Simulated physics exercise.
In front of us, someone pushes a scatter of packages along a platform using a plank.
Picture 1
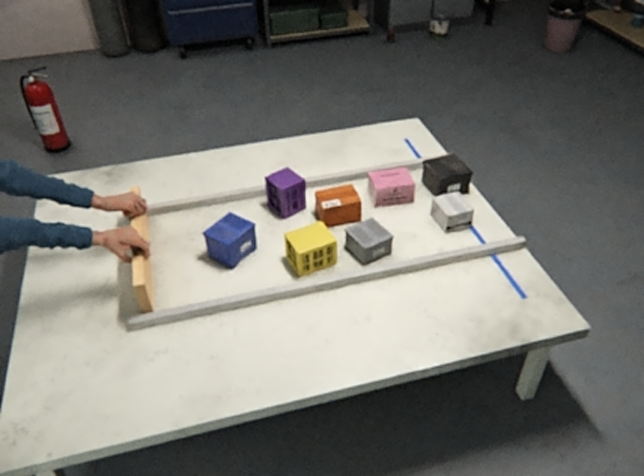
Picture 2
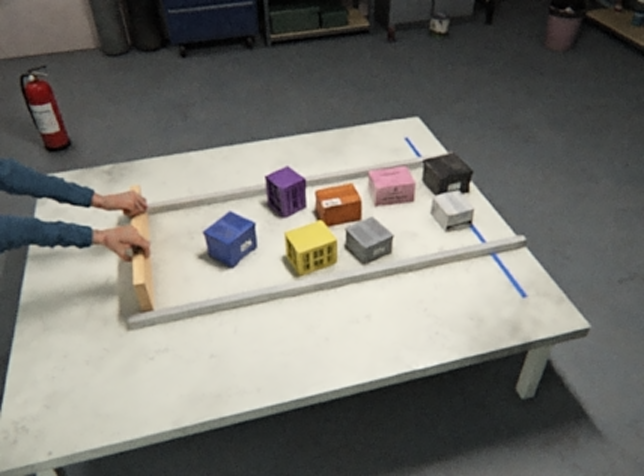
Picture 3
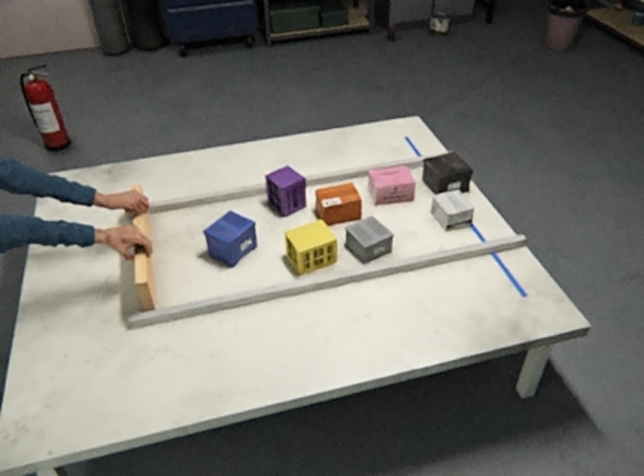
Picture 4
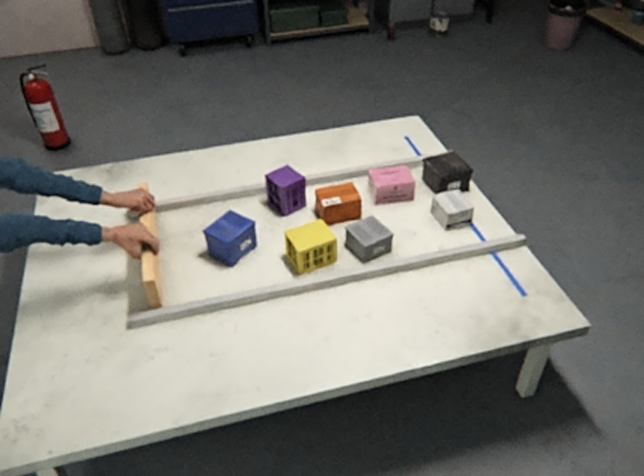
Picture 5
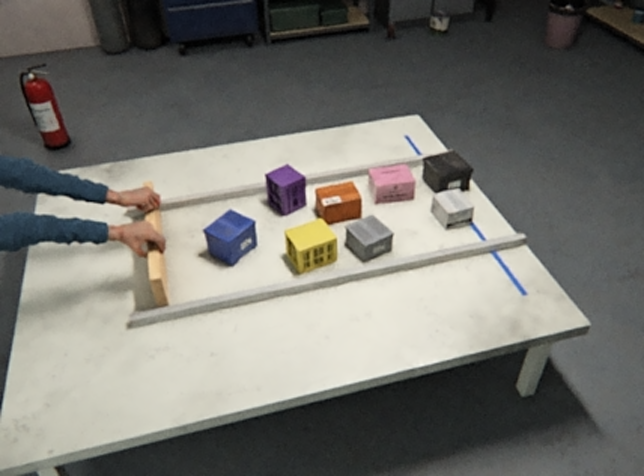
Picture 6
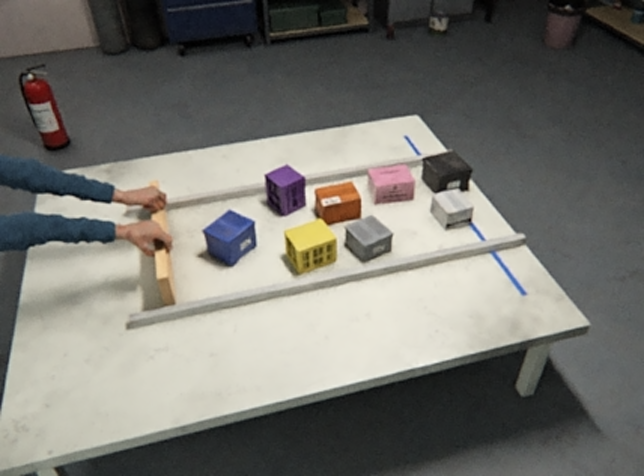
A wooden plank, held upright by two hands at the left of a white table, slides slightly rightward between two rails toward a blue box, while the scattered coloured boxes, including purple, yellow, orange and pink ones, stay still.
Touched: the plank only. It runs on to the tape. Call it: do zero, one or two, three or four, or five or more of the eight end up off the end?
Five or more end up off it.
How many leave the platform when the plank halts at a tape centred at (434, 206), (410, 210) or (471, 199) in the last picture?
You'd get 2, then 1, then 7.
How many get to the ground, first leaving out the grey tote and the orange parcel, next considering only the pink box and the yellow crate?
The answer is 3 and then 3.
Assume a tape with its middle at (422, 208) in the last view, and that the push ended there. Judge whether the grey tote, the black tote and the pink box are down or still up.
Outcome - grey tote: It stays up there; black tote: It is not there; pink box: It stays up there.
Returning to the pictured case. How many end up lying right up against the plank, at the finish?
3 of them.
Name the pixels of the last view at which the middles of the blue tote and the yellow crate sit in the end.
First (484, 201), then (501, 221).
Early on, none off yet; black tote at rest near (446, 174); white parcel at rest near (452, 209); pink box at rest near (391, 185).
A while later, none off yet; black tote travelled a little near (449, 173); white parcel moving near (453, 209); pink box travelled about its own width near (408, 171).
Finally, the number that fall off is five or more; lost, orange parcel, grey tote, pink box, white parcel and black tote.
